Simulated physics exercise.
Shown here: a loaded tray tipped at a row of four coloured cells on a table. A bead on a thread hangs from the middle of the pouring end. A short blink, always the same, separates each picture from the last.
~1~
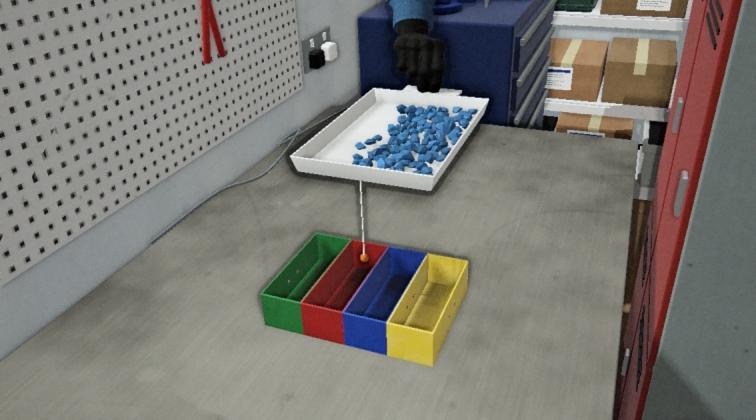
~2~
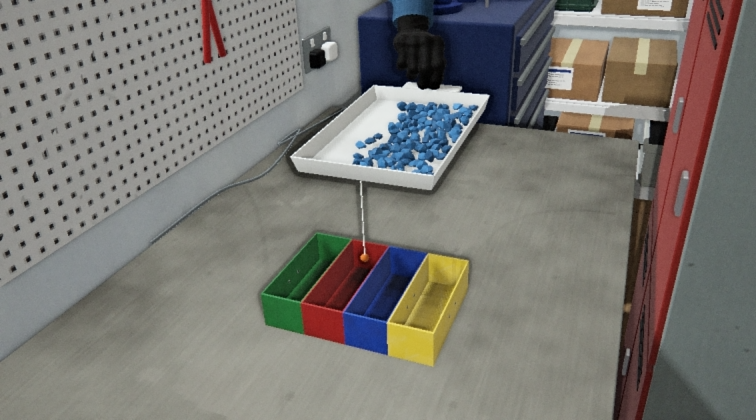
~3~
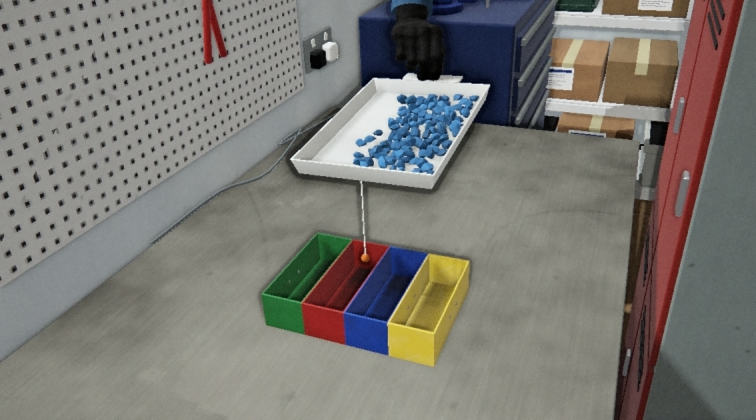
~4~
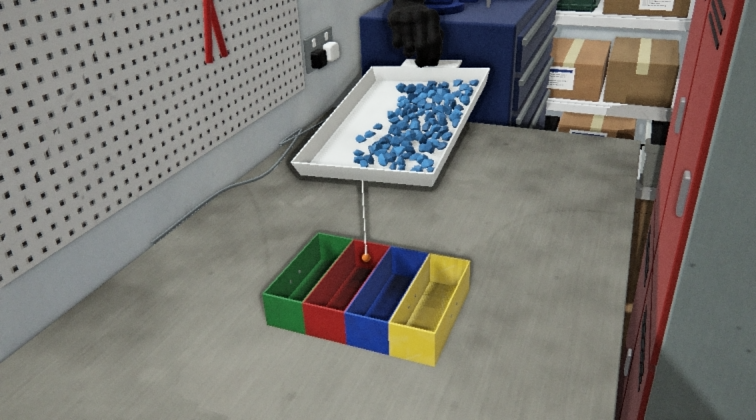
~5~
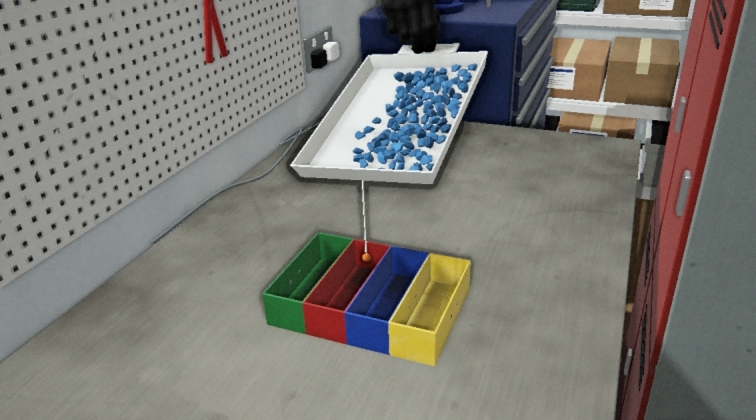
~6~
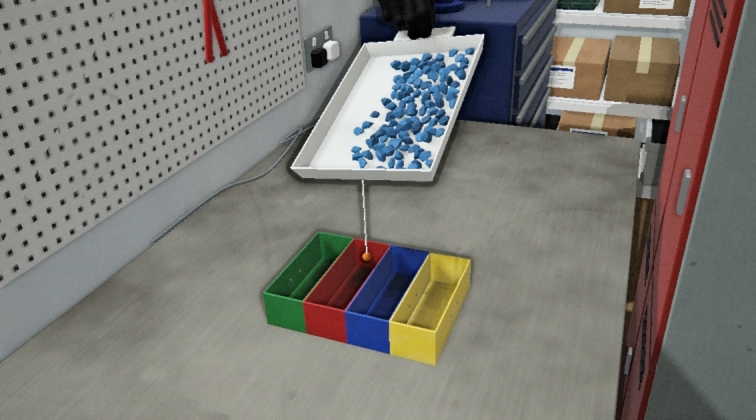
We see a dark-gloved hand gradually raise the far end of a white tray of blue stones above green, red, blue and yellow bins, steepening its tilt while the stones stay bunched toward the right and an orange bead hangs below.
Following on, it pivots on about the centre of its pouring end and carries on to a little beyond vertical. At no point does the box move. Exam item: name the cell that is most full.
Answer: Green.
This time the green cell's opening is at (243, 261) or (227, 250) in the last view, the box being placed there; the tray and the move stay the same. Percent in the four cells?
Trial 1 near 100 %, trial 2 near 90 %.
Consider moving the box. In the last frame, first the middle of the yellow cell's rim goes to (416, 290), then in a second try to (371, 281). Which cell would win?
The first position gives green, and the second gives the red one.
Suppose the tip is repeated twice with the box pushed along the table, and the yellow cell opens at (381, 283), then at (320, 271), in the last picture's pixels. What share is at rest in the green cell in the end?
About 20 per cent, then about 0 per cent.
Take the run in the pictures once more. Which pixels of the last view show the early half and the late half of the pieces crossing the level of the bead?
(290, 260), then (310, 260).
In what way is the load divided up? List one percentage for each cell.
In per cent, green cell 50, red cell 20, blue cell 0 and yellow cell 0.
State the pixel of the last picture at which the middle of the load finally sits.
Once nothing moves, the middle sits near (304, 300).
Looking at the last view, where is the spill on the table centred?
Roughly at (240, 312).
Soon, tray tipped steeply; nearly all on the tray; a stray few falling or outside the box.
A while on, tray tipped past a quarter turn; about a quarter on the tray; about a third in the green cell; a small part in the red cell; about a third falling or outside the box.
Towards the end, tray tipped past a quarter turn; about half in the green cell; about a quarter in the red cell; a stray few in the blue cell; about a quarter falling or outside the box.
Finally, tray tipped past a quarter turn; about half in the green cell; about a quarter in the red cell; a stray few in the blue cell; none in the yellow cell; about a quarter outside the box.
